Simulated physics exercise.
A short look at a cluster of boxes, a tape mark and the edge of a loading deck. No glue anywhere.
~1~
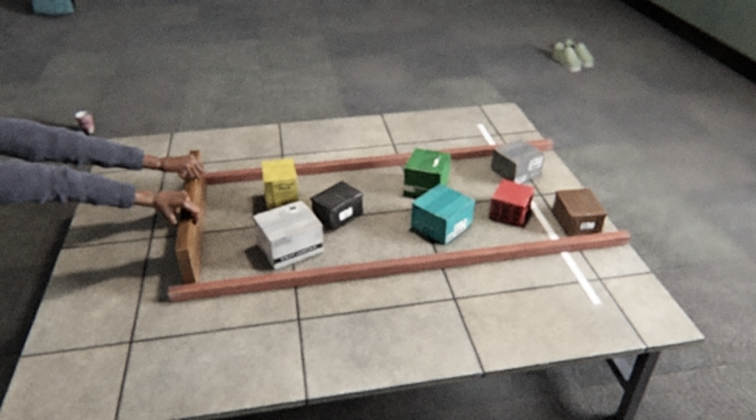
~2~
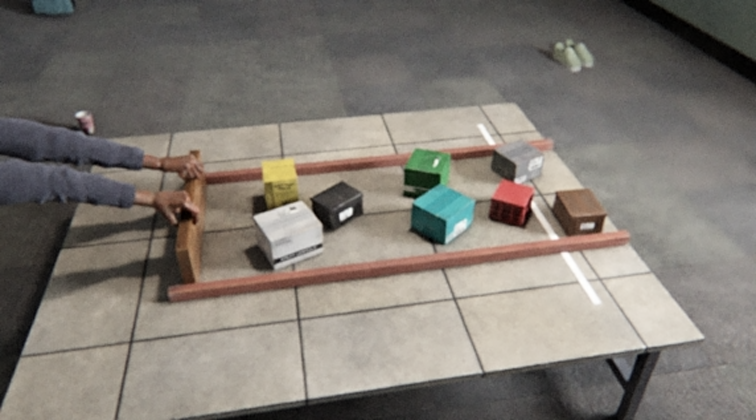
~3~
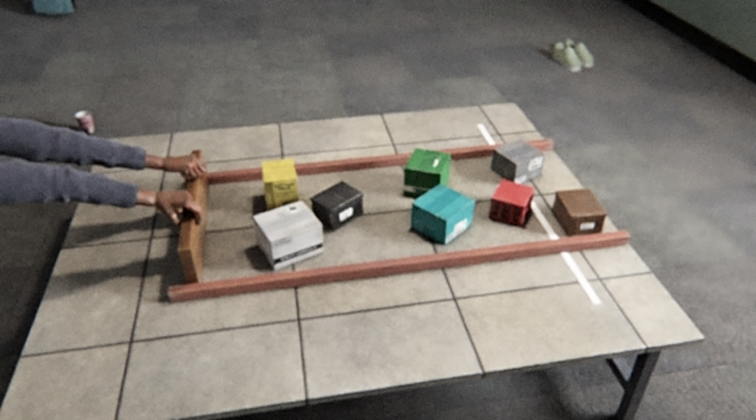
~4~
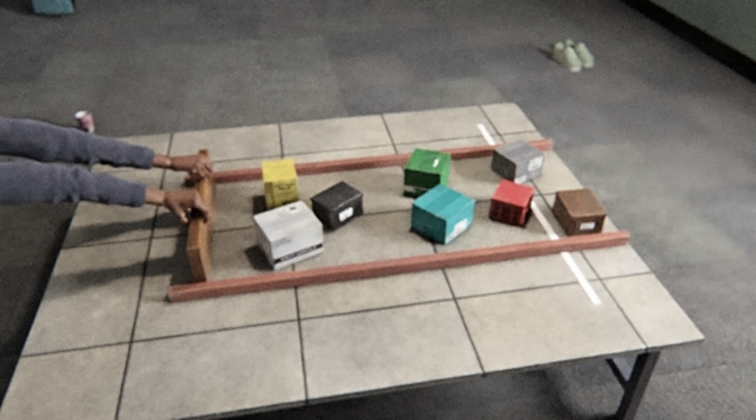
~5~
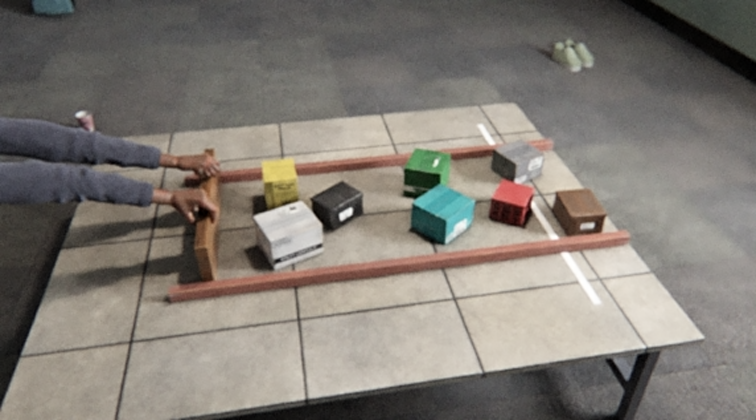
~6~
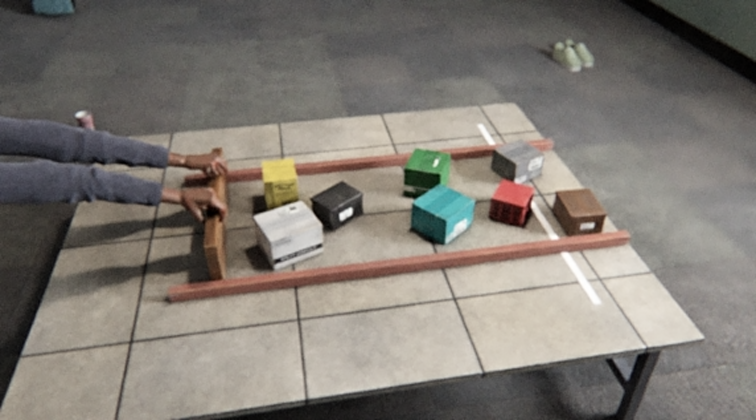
Wooden plank pushed slowly right by two hands between red rails, nearing scattered coloured boxes that stay still on a tiled surface.
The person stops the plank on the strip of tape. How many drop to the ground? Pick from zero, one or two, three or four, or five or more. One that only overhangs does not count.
In the end the number that fall off is three or four.
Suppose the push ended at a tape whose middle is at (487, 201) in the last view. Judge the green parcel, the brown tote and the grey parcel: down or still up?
The green parcel does not fall, the brown tote drops off, the grey parcel holds on.
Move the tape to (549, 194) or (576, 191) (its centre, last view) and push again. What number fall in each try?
In that order 5 and 8.
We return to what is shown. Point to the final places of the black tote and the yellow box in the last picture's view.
The black tote stops around (552, 190); the yellow box around (531, 161).
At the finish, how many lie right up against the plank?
3 of them.
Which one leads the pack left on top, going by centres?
Foremost is the green parcel.
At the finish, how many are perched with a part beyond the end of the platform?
Overhanging: 1.
Soon after, none off yet; brown tote at rest near (578, 212); grey parcel at rest near (517, 162); red crate at rest near (512, 203).
By the end, the number that fall off is three or four; fallen, turquoise parcel, red crate, grey parcel and brown tote.
